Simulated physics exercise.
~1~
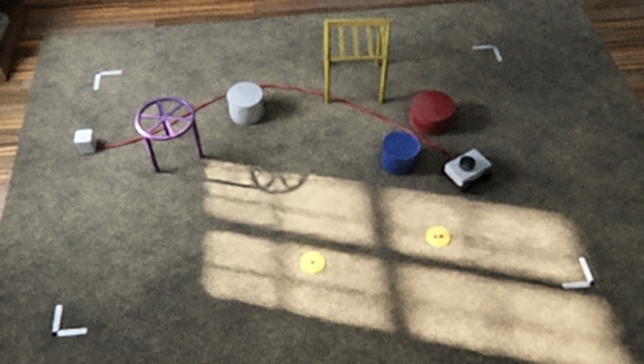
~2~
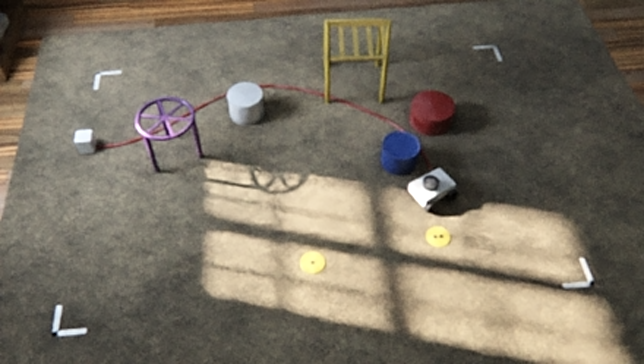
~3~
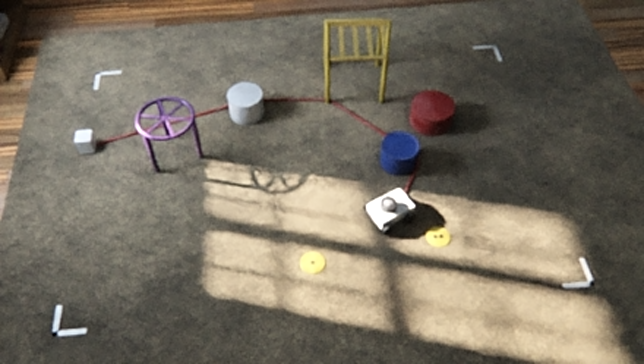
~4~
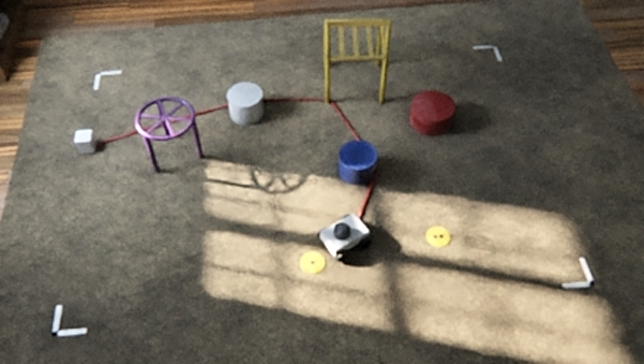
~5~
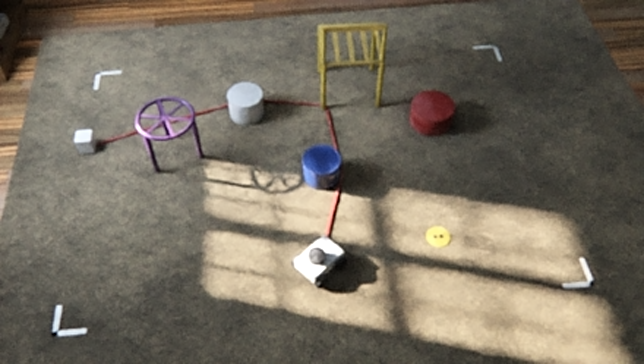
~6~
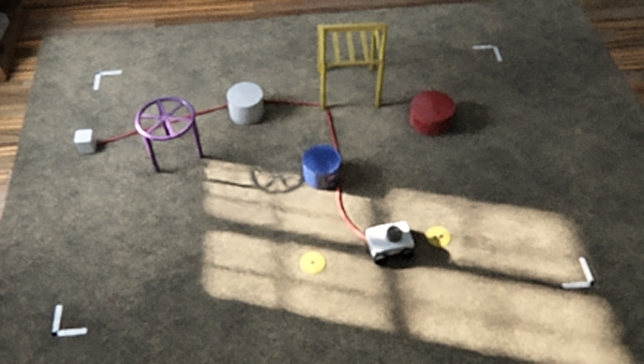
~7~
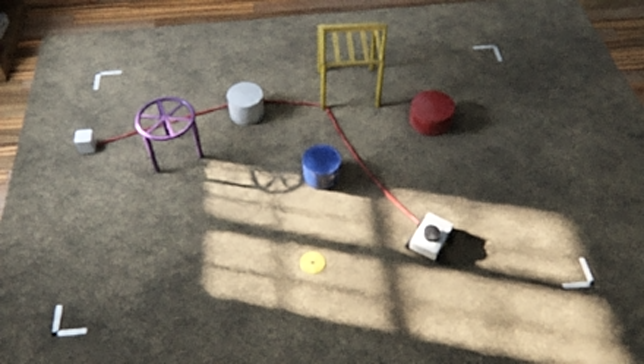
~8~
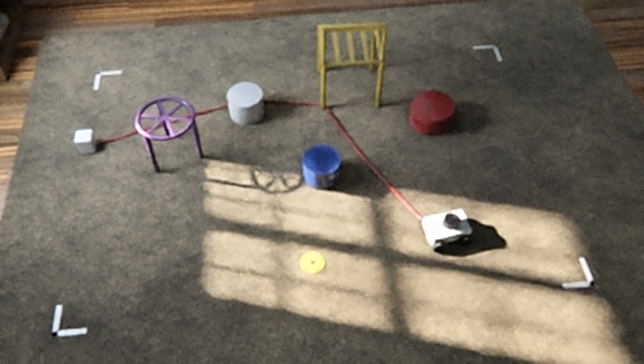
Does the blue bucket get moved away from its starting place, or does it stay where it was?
The blue bucket leaves its place. The red lead drags it to the left as the cart rolls toward the left yellow mark, and it stays upright there.
Living-room floor with a small white cart rolling left, its red lead dragging a blue bucket, then heading right without it and stopping.
